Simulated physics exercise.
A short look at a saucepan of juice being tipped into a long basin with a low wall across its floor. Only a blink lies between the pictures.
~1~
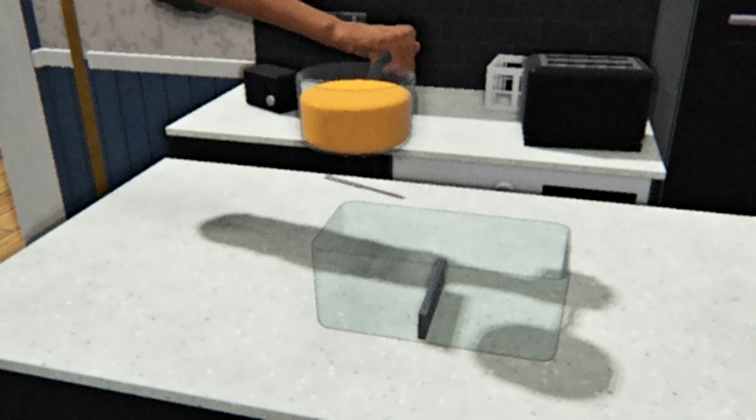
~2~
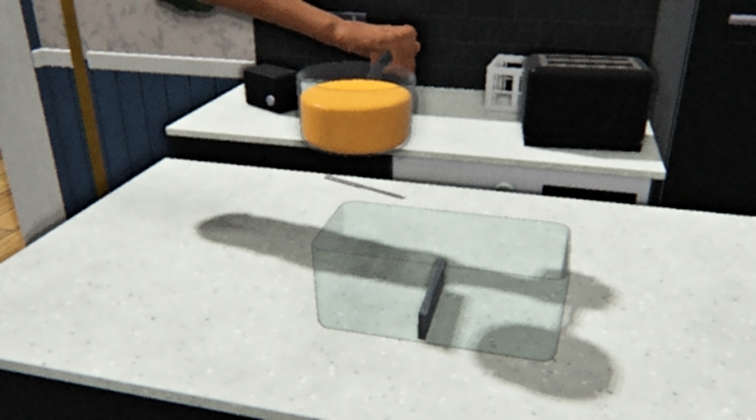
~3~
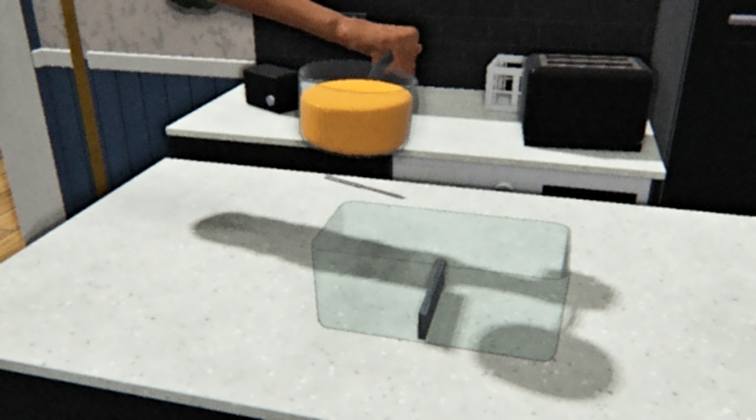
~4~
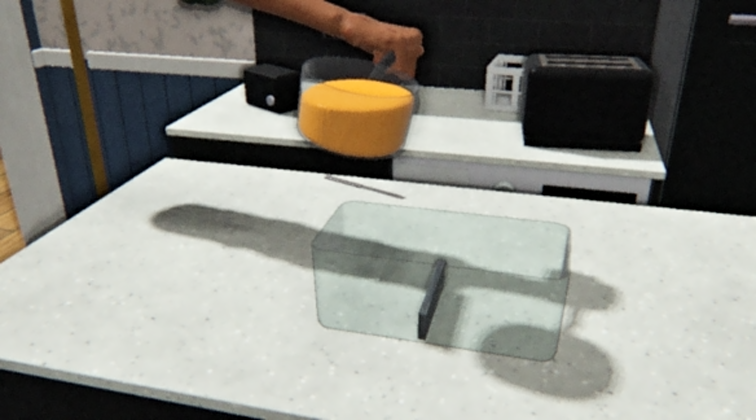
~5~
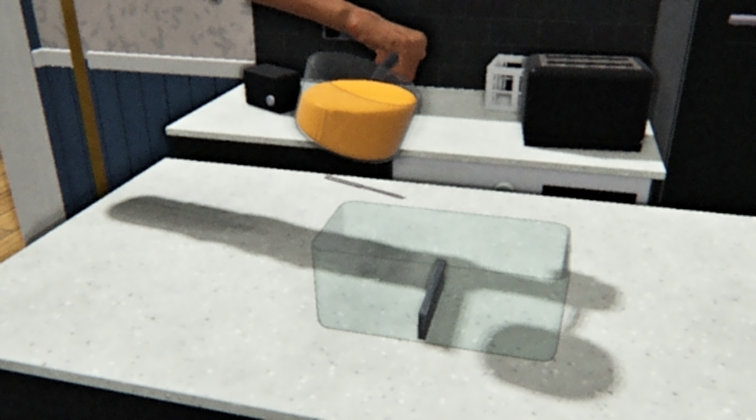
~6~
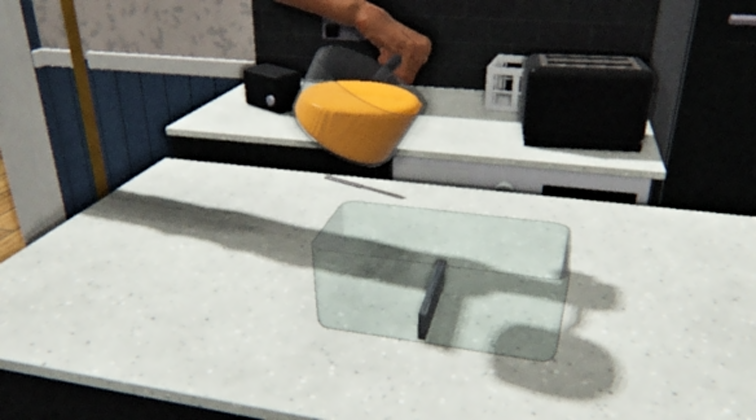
In a kitchen, a hand steadily tilts a clear saucepan of orange juice rightward.
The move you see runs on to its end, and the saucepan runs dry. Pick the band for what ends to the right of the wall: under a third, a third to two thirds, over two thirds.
The share right of the wall is more than two thirds.
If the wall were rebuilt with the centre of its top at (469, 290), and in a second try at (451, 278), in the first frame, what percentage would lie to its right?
First some 30, then 60 per cent.
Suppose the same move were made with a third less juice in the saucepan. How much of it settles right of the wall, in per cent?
About 85 per cent.
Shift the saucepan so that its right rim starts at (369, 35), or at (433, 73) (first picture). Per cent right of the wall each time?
The first gives 45 %, the second 90 %.
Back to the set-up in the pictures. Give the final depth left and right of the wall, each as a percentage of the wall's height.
Near 10 on the left, 80 on the right.
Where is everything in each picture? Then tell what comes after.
In the first frame, it leans 0°; its right rim is at (413, 81); the juice meets the walls at (305, 89) and (411, 97); the long basin's rim runs from (328, 224) to (569, 252); the wall's top is at (433, 287).
In the second frame, it leans 1°; its right rim is at (413, 82); the juice meets the walls at (306, 90) and (411, 98).
In the third frame, it leans 5°; its right rim is at (415, 86); the juice meets the walls at (306, 89) and (412, 98).
In the fourth frame, it leans 11°; its right rim is at (417, 93); the juice meets the walls at (307, 89) and (414, 100).
In the fifth frame, it leans 19°; its right rim is at (419, 102); the juice meets the walls at (306, 90) and (417, 101).
In the sixth frame, it leans 29°; its right rim is at (419, 113); the juice meets the walls at (304, 89) and (421, 104).
A moment on, the tilt is 83° and 47 per cent is still to pour, 0 is left of the wall and 11 right of it.
Next, the tilt is 95° and 15 per cent is still to pour, 4 is left of the wall and 68 right of it.
Then the tilt is 95° and 4 per cent is still to pour, 9 is left of the wall and 81 right of it.
Later the tilt is 95° and 1 per cent is still to pour, 9 is left of the wall and 87 right of it.
At rest 12 per cent lies left of the wall, 87 right of it and 1 outside.
